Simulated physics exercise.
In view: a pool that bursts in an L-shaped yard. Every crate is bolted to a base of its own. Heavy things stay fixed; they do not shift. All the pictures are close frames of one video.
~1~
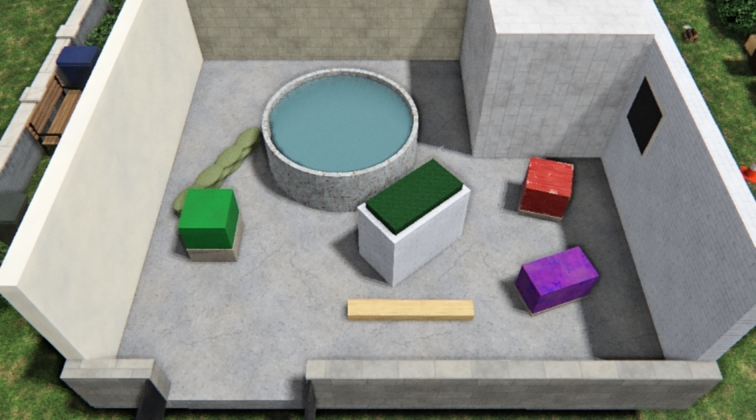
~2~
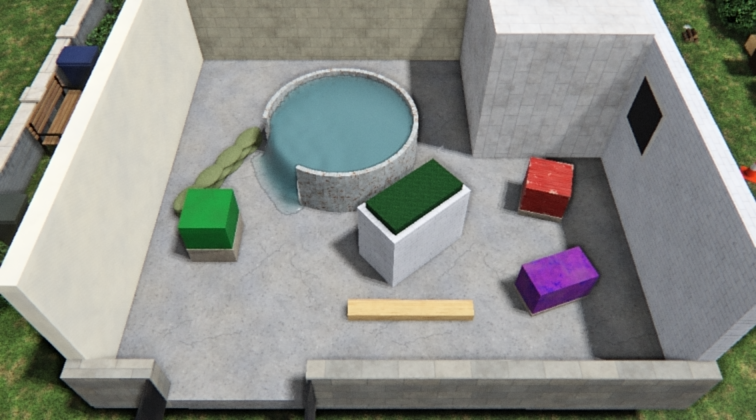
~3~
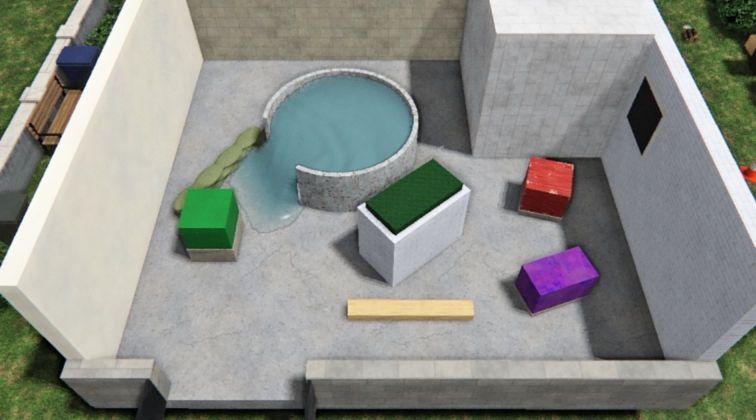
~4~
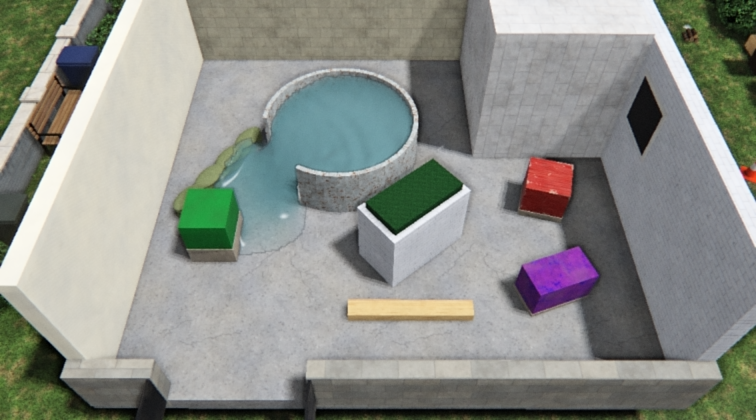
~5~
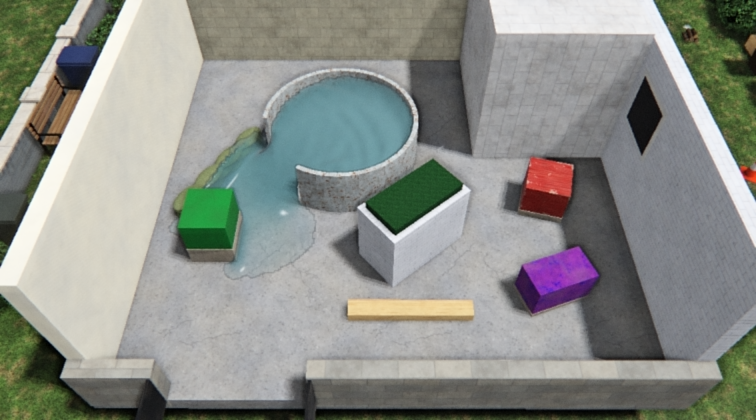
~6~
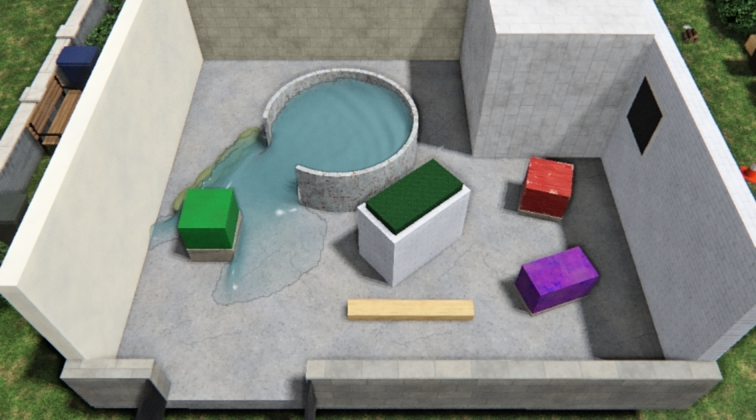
A round stone pool in a walled yard broke open at its lower left side, and water poured through the gap, spreading across the floor past the sandbags and around the green block.
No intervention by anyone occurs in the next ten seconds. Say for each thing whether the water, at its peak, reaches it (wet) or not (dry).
In order: The green crate will be left wet, the red crate will be left dry, the purple crate will be left wet.
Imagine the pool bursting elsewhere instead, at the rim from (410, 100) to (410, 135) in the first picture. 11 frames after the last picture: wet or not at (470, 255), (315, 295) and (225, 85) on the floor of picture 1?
Going through them in turn: Reached by the flood, then still unsoaked, then still unsoaked.
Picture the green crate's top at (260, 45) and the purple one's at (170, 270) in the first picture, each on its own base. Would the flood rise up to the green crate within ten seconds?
The green crate simply stays high and dry.
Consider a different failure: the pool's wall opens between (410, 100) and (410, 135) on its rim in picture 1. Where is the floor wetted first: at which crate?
Answer: The one in red.
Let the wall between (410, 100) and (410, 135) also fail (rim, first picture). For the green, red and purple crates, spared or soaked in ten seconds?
Green crate: Untouched; red crate: Reached; purple crate: Reached.
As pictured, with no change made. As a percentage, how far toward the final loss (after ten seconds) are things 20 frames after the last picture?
It works out at roughly 30 per cent.
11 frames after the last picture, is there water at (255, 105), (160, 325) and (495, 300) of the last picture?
Going through them one by one, the first is waterlogged, the second waterlogged and the third spared.
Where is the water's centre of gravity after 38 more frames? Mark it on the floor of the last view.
Somewhere near (312, 191).
A moment on, water covers 25 % of the floor; the green crate water round its plinth, the red crate not reached, the purple crate not reached.
Next, water covers 35 % of the floor; the green crate water round its plinth, the red crate not reached, the purple crate not reached.
Then, water covers 55 % of the floor; the green crate water round its plinth, the red crate not reached, the purple crate not reached.
Later, water covers 80 % of the floor; the green crate water round its plinth, the red crate water round its plinth, the purple crate water round its plinth.
In the end, water covers 95 % of the floor; the green crate was topped, the red crate stayed above the water, the purple crate was topped.
